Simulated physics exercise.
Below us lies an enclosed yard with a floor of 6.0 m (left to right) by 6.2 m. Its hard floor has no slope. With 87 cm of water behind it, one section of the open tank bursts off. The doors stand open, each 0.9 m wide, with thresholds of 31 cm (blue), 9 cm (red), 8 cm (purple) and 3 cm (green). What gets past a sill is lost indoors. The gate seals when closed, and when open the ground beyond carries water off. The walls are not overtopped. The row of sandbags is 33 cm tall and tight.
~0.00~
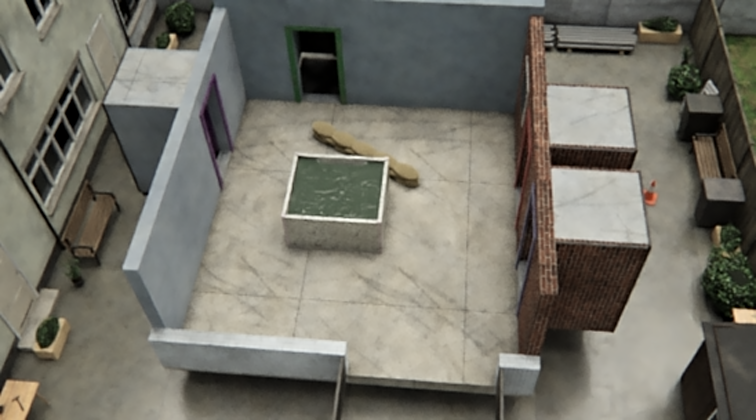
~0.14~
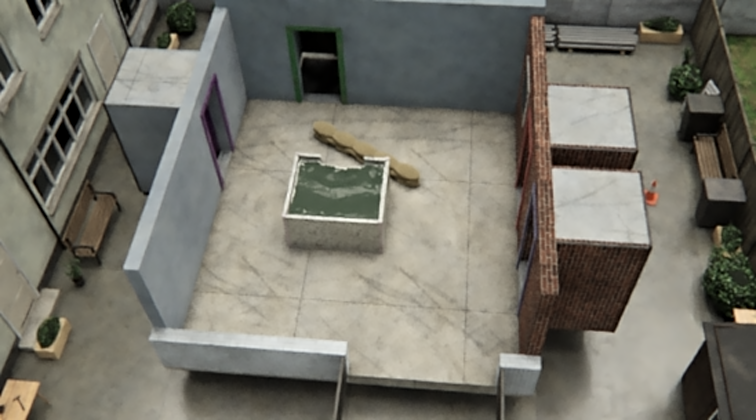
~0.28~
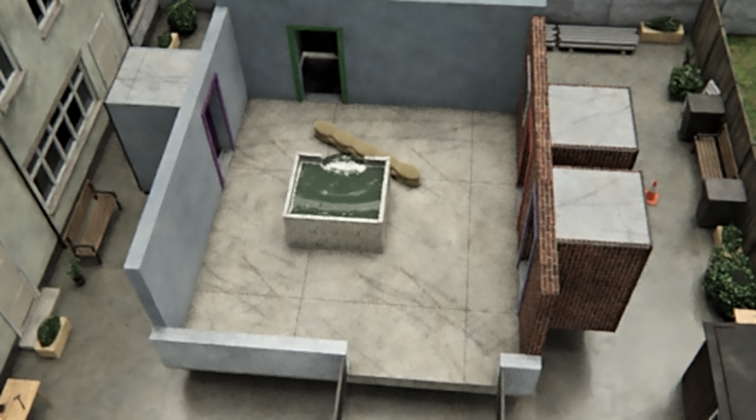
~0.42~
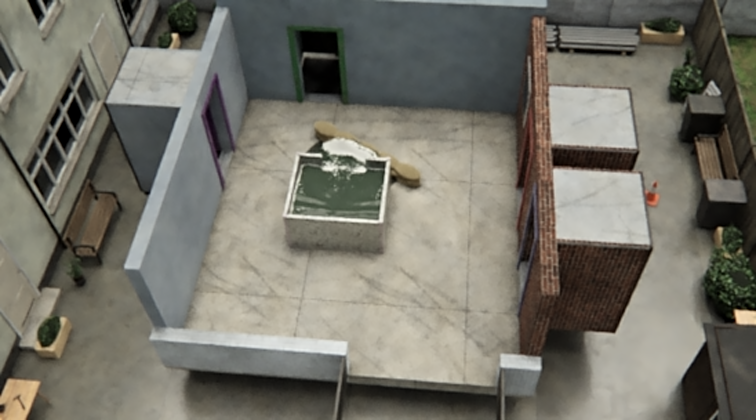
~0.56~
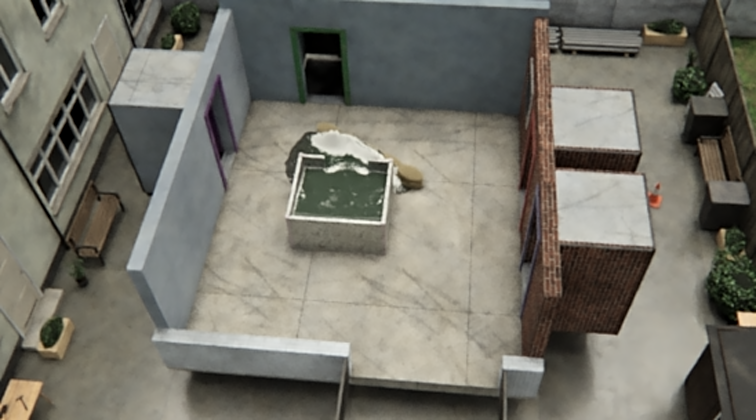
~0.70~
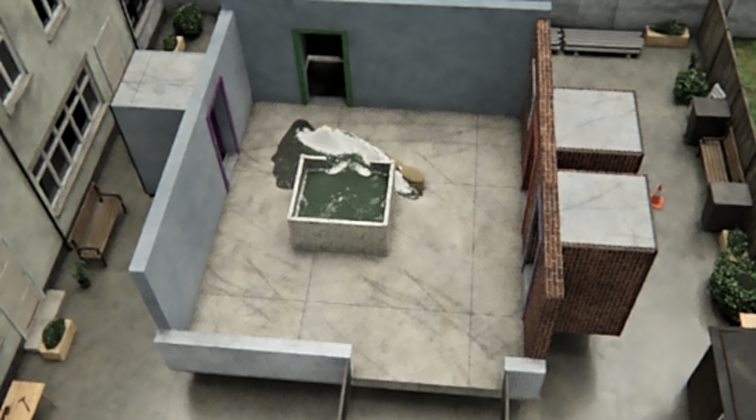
Dark green water in a square, pale-walled open tank churns and pours out through a gap in its far side, in a walled yard seen from high above. Around the pale stone floor stand blue-grey walls with green and purple doorways, a red-brick wall on the right, and a tan, lumpy object behind the tank. White foam spreads over that object and fans out left and right, while the view shifts very slightly.
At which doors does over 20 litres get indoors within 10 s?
Within that time: At the blue door it keeps below the limit; at the red door it stays under the limit; at the purple door it passes the limit; at the green door it exceeds the limit.
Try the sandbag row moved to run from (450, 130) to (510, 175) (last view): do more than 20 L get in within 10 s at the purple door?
Against that limit: Purple under.
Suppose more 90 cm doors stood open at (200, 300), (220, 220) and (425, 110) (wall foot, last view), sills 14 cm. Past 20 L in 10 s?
In that order: Not over, not over, under.
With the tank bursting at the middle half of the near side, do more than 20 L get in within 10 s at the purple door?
Against that limit: Purple under.
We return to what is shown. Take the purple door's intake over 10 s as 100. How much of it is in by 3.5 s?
Some 60 per cent by then.
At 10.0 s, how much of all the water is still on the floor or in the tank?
About 80 per cent.
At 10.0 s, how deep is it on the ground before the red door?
Roughly 4.5 cm deep.
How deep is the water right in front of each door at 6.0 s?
In cm: Blue 3, red 8, purple 12, green 5.
After 1.4 s water covers 30 % of the floor and is deepest (54 cm) near (365, 167); blue door not reached, red door not reached, purple door 6 cm at the sill, 0 L in, green door 5 cm at the sill, 0 L in.
After 2.2 s water covers 40 % of the floor and is deepest (38 cm) near (365, 167); blue door not reached, red door not reached, purple door 19 cm at the sill, 28 L in, green door 11 cm at the sill, 22 L in.
After 3.5 s water covers 60 % of the floor and is deepest (28 cm) near (245, 134); blue door 5 cm at the sill, 0 L in, red door 3 cm at the sill, 0 L in, purple door 18 cm at the sill, 93 L in, green door 10 cm at the sill, 59 L in.
After 6.0 s water covers 75 % of the floor and is deepest (16 cm) near (269, 106); blue door 3 cm at the sill, 0 L in, red door 8 cm at the sill, 0 L in, purple door 12 cm at the sill, 149 L in, green door 5 cm at the sill, 89 L in.
After 10.0 s water covers 95 % of the floor and is deepest (8 cm) near (365, 167); blue door 3 cm at the sill, 0 L in, red door 4 cm at the sill, 0 L in, purple door 6 cm at the sill, 159 L in, green door 4 cm at the sill, 97 L in.
